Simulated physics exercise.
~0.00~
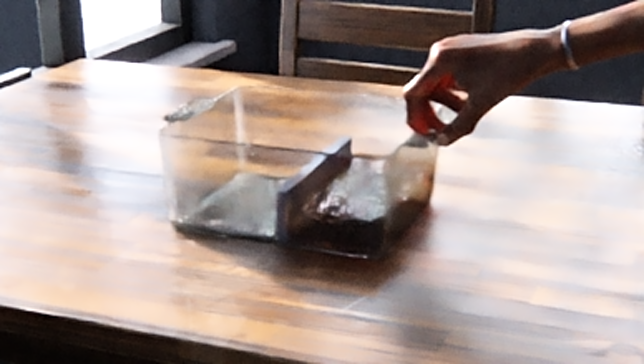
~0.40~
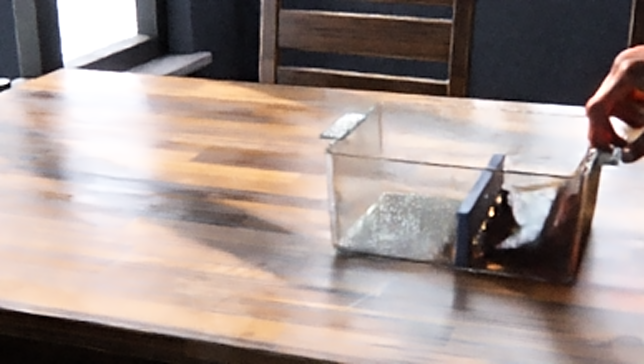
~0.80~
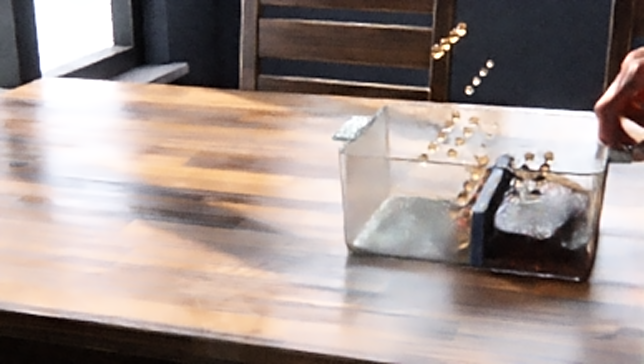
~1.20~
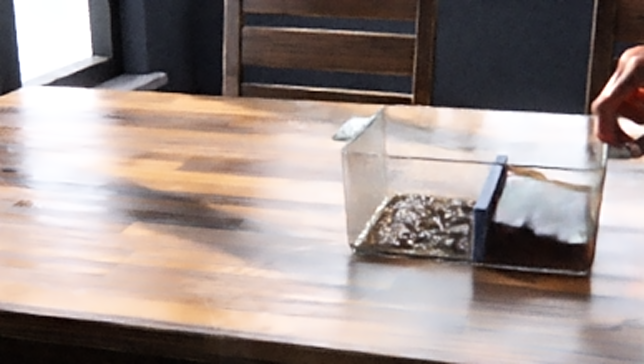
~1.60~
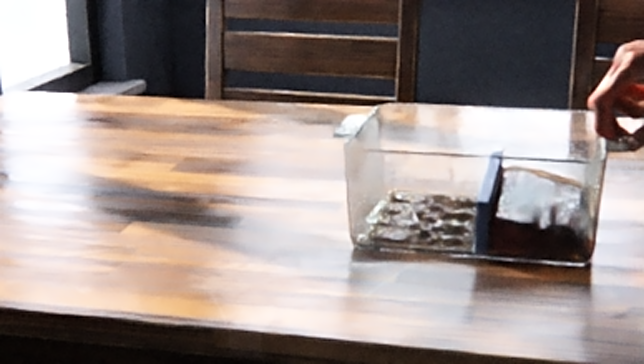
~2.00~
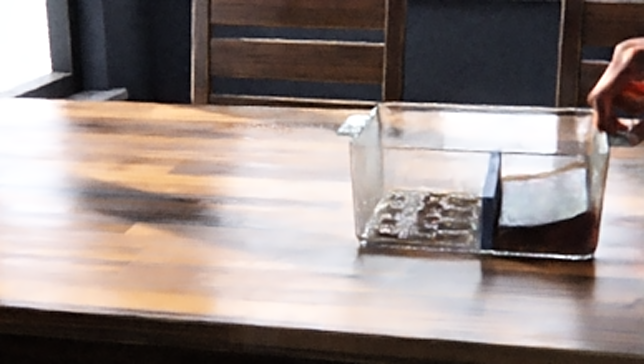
Dark liquid sloshing over the divider of a clear two-part box as a hand pulls it right, then settling in both sides.
